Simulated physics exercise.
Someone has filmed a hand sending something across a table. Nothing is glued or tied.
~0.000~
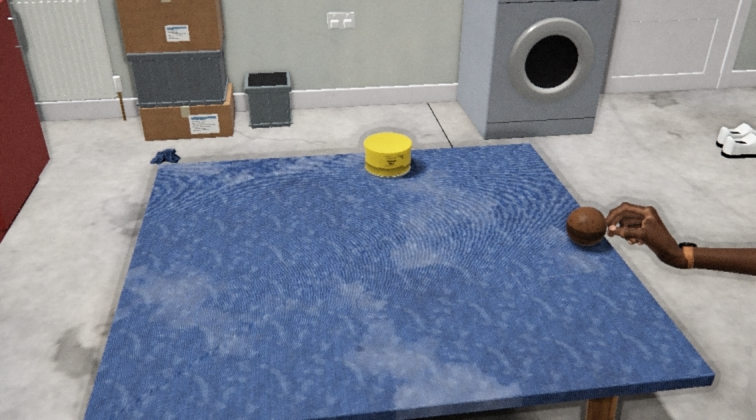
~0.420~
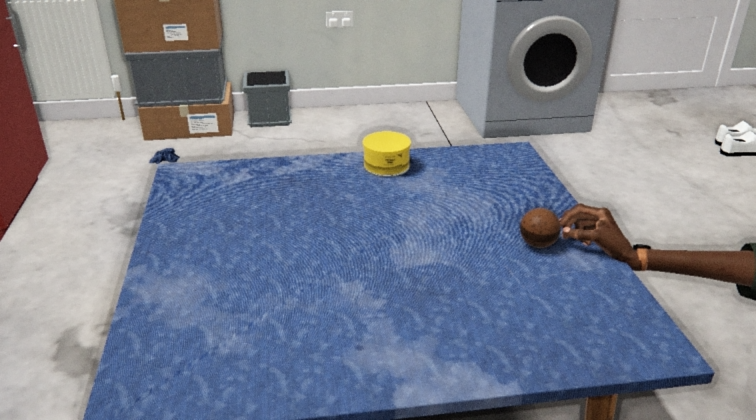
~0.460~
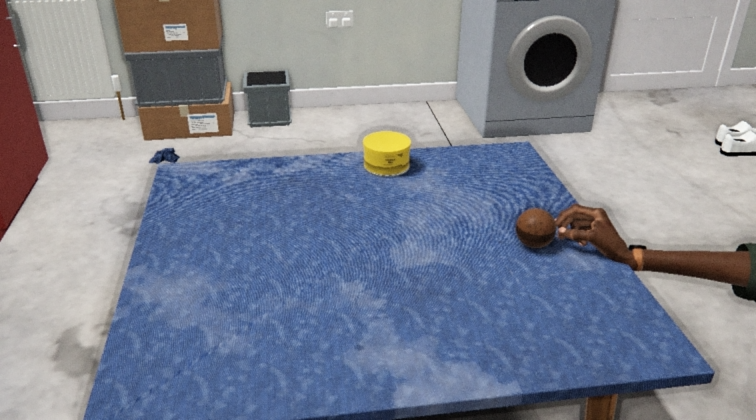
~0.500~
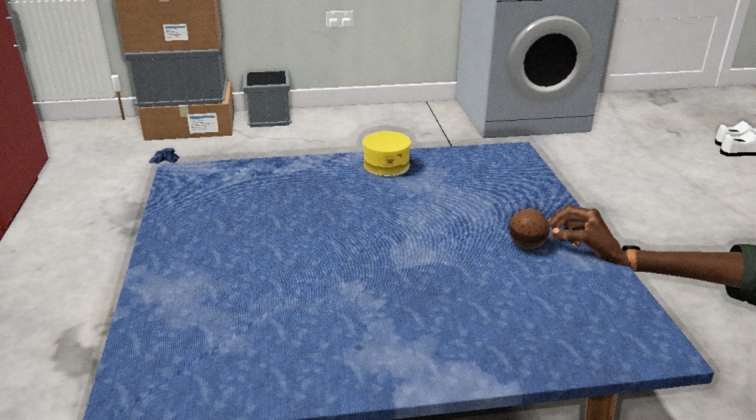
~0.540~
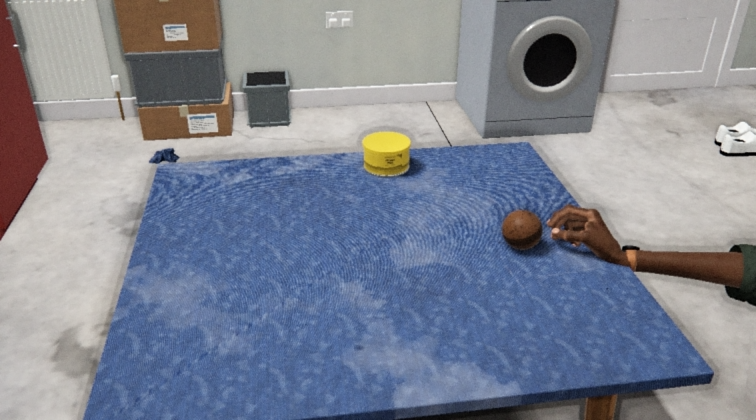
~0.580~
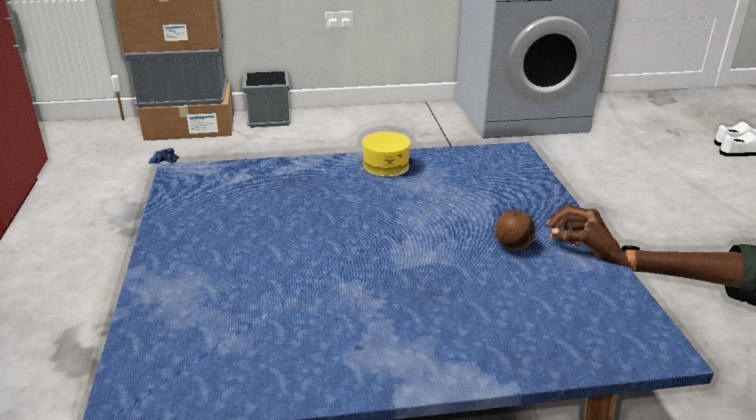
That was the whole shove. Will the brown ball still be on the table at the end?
The brown ball remains on top.
After 0.68 s, brown ball shifted about its own width near (500, 231).
After 0.88 s, brown ball shifted about its own width near (475, 234).
After 1.18 s, brown ball shifted well along near (451, 236).
In the end (1.9 s), moved from the start, brown ball. At the end, from the last picture's camera, brown ball near (446, 236).
